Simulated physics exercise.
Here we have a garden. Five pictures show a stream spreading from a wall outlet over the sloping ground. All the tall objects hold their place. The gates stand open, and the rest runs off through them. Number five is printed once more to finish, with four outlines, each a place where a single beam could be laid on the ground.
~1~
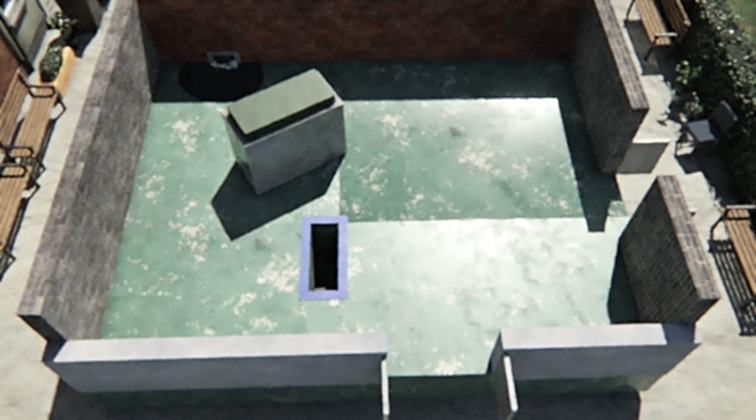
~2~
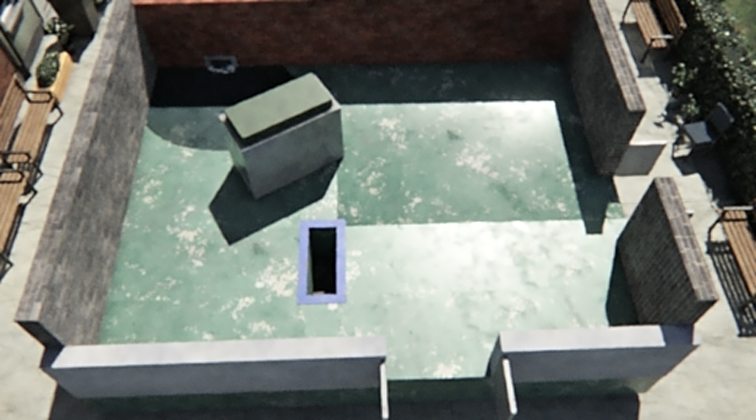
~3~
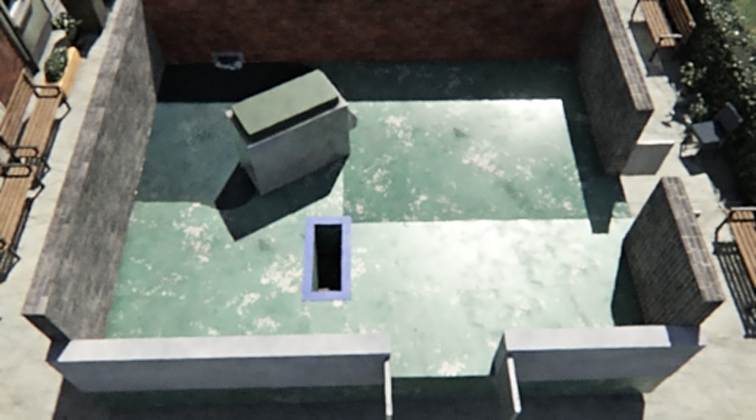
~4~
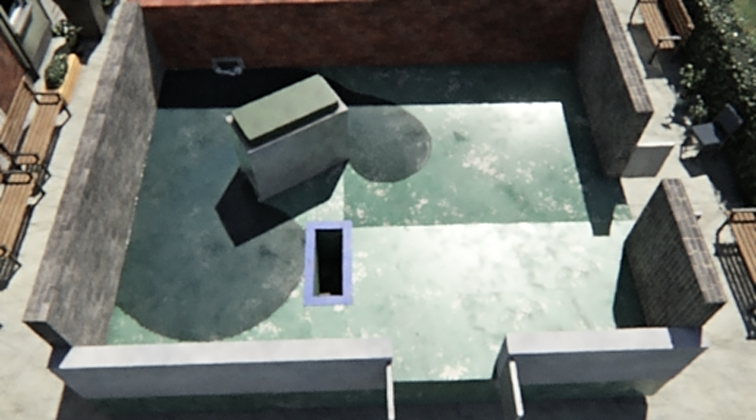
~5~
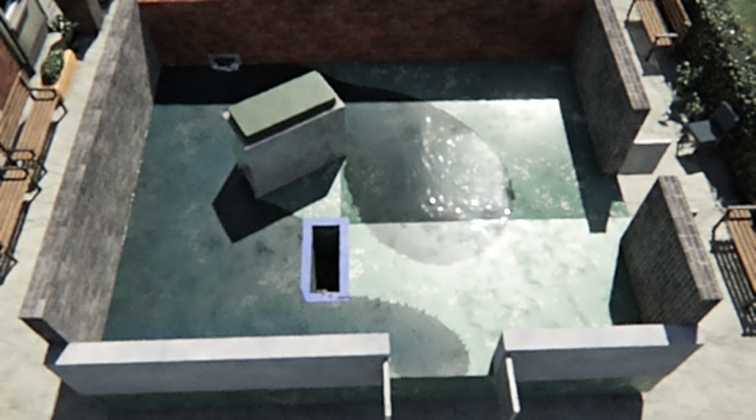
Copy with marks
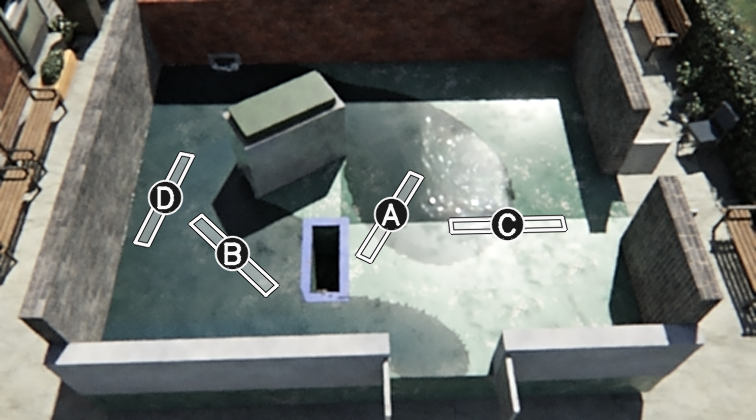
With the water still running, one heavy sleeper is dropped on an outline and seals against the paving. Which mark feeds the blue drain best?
B is best.
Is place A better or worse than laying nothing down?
Place A is better.
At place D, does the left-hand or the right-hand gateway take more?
The left gate.
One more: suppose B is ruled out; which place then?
That would be A.
On the marked copy, A from (364, 258) to (416, 174); B from (196, 219) to (271, 290); C from (451, 226) to (563, 223); D from (141, 244) to (186, 154).
If A is chosen, about 16 % of the stream goes into the blue drain, about 83 % out by the gates.
If B is chosen, about 23 % of the stream goes into the blue drain, about 75 % out by the gates.
If C is chosen, about 10 % of the stream goes into the blue drain, about 89 % out by the gates.
If D is chosen, about 10 % of the stream goes into the blue drain, about 88 % out by the gates.
